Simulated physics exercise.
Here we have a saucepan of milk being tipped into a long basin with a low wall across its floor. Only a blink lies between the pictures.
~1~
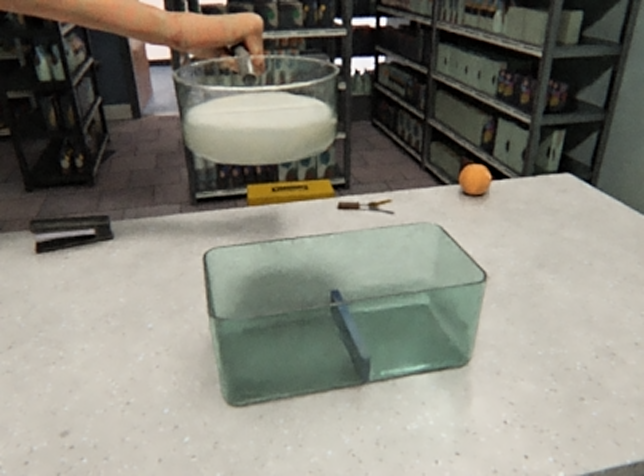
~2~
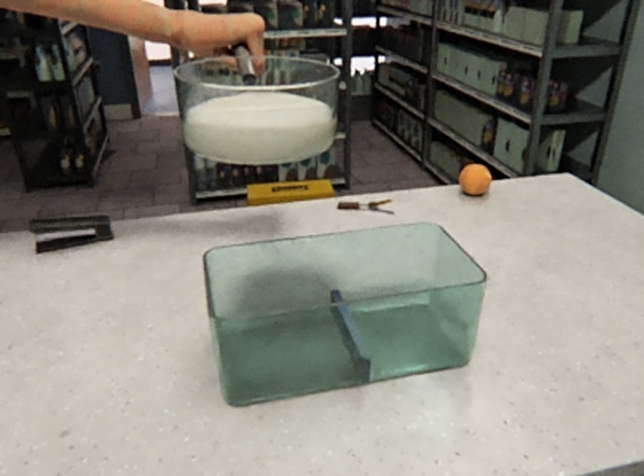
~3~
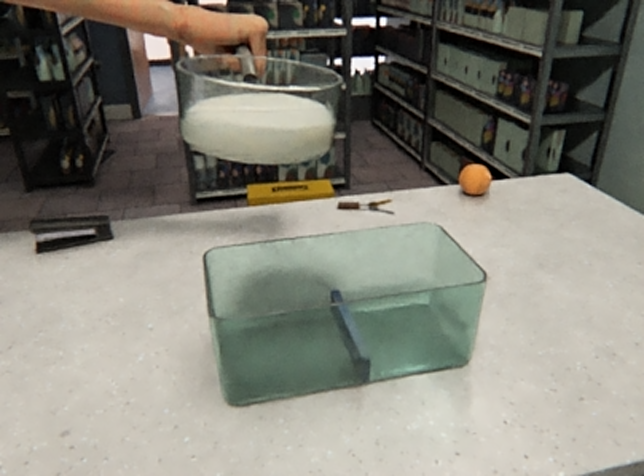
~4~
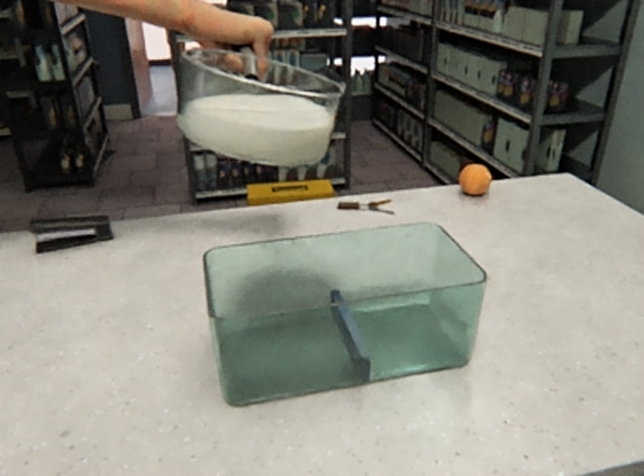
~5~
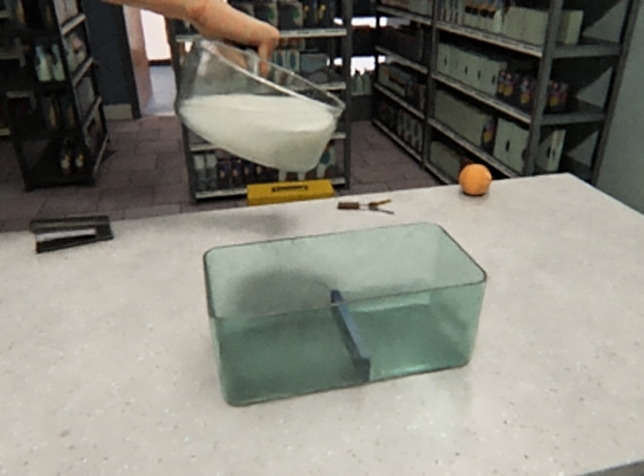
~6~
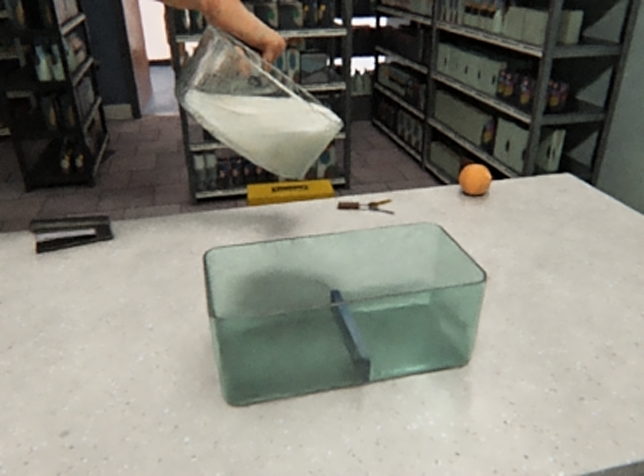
Above a clear divided basin, a hand steadily tilts a glass pan of milk rightward.
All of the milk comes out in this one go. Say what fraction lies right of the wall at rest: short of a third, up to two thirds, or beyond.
The share right of the wall is from a third to two thirds.
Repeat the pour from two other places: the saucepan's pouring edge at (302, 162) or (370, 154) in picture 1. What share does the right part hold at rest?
Near 10 % and 70 %.
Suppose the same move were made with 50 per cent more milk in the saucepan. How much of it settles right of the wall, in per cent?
Some 65 per cent.
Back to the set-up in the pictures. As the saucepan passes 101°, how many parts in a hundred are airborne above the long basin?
Roughly 45 in a hundred.
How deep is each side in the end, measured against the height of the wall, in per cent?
Some 20 per cent left and 40 right.
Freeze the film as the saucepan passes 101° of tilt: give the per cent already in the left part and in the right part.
Left: 0 %. Right: 30 %.
A moment on, the saucepan is tipped right over and 23 per cent is still to pour, 0 is left of the wall and 30 right of it.
Next, the saucepan is tipped right over and 2 per cent is still to pour, 27 is left of the wall and 60 right of it.
Then the saucepan is tipped right over and 0 per cent is still to pour, 40 is left of the wall and 58 right of it.
Later the saucepan is tipped right over and 0 per cent is still to pour, 40 is left of the wall and 58 right of it.
In the end 40 per cent lies left of the wall, 58 right of it and 2 outside.
